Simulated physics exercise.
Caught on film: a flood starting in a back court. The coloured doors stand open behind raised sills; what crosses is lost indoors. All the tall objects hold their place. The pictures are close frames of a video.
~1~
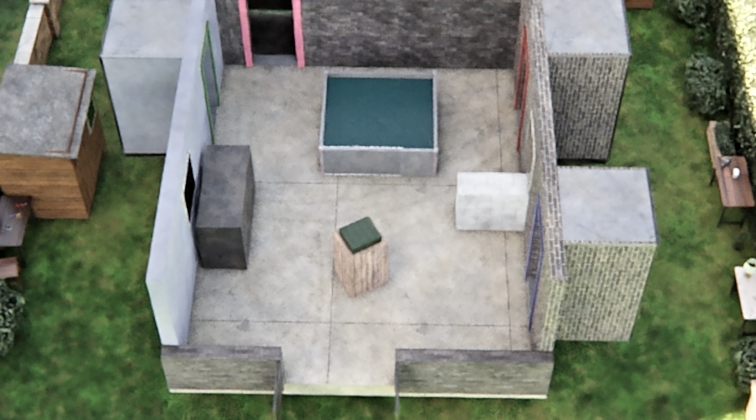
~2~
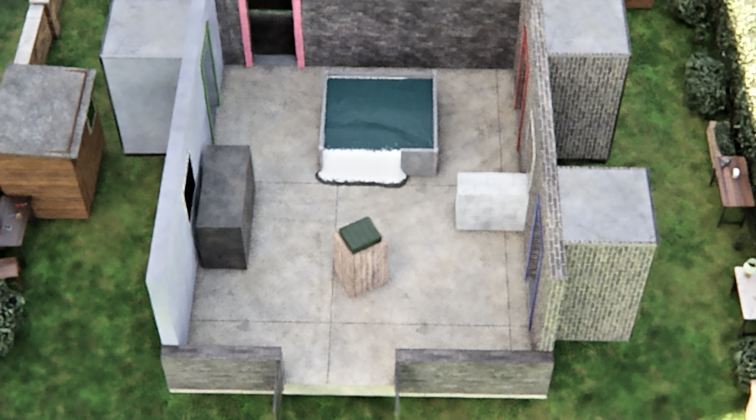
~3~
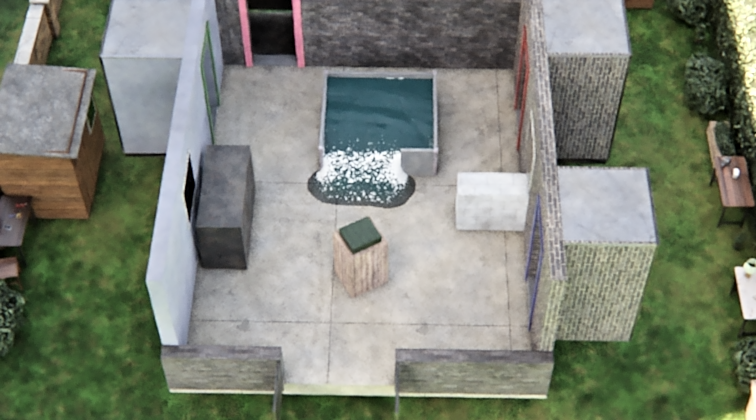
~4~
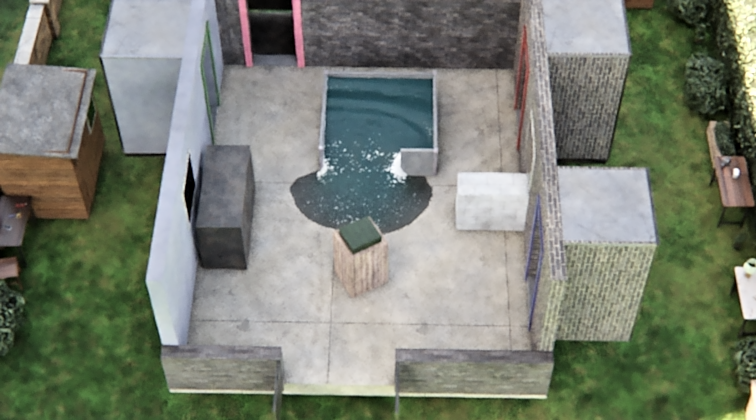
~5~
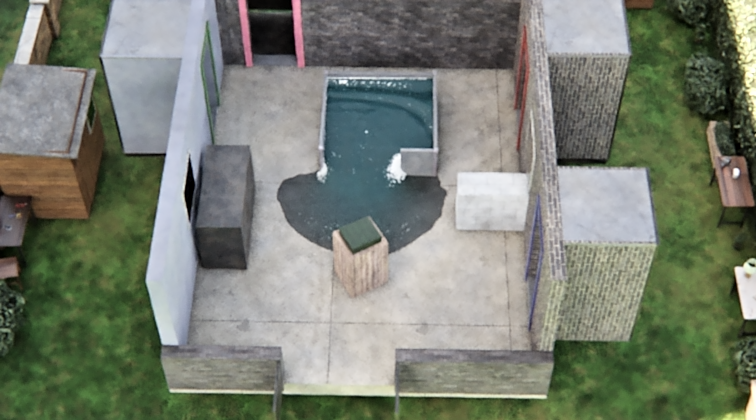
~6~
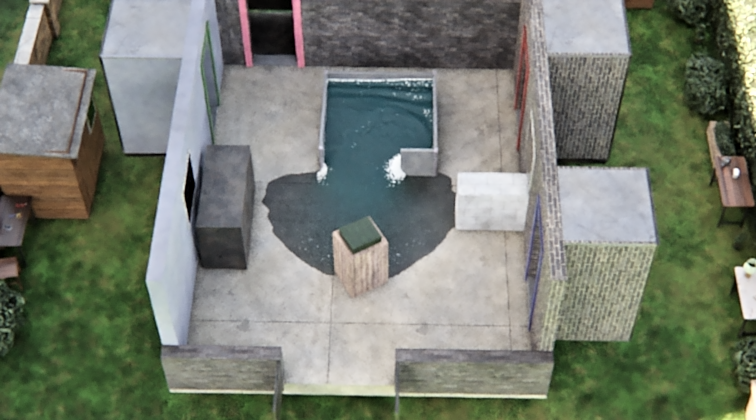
A roofless walled court of pale paving, seen from high above, lies on green grass, with a grey-rimmed tank of dark teal water near its back wall. A dark grey block stands at left, a white block at right, a wooden post with a green top near the centre, and a pink-framed doorway behind. Water bursts from the tank's front in white foam, then spreads forward as a widening dark pool around the post, while the camera stays still.
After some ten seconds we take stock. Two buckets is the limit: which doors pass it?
In the end: The red door holds within the limit; the pink door holds within the limit; the blue door holds within the limit; the green door holds within the limit.
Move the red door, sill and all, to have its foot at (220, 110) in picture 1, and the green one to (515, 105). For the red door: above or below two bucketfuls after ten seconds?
One by one: Red lets less in.
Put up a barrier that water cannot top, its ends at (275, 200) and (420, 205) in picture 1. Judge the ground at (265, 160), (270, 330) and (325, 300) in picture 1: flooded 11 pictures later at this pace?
As listed: Flooded, no water, free of water.
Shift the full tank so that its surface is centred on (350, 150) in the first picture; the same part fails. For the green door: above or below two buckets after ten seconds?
Then: Green takes less.
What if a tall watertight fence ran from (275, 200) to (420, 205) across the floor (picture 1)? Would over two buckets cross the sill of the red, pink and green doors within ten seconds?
Then: Red door takes more; pink door lets more in; green door passes that mark.
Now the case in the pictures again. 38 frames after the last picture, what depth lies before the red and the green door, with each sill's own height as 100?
Roughly 0 per cent, then 30 per cent.
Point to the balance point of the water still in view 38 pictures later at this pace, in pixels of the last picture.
At about (358, 262).
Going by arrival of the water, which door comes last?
It is the red-painted one.
A moment on, water covers 30 % of the floor; the red door not reached, the pink door not reached, the blue door not reached, the green door not reached.
Next, water covers 45 % of the floor; the red door not reached, the pink door not reached, the blue door wet at the sill, nothing in, the green door not reached.
Then, water covers 50 % of the floor; the red door not reached, the pink door not reached, the blue door wet at the sill, nothing in, the green door not reached.
Later, water covers 65 % of the floor; the red door not reached, the pink door not reached, the blue door wet at the sill, nothing in, the green door wet at the sill, nothing in.
In the end, water covers 80 % of the floor; the red door wet at the sill, nothing in, the pink door wet at the sill, nothing in, the blue door wet at the sill, nothing in, the green door wet at the sill, nothing in.
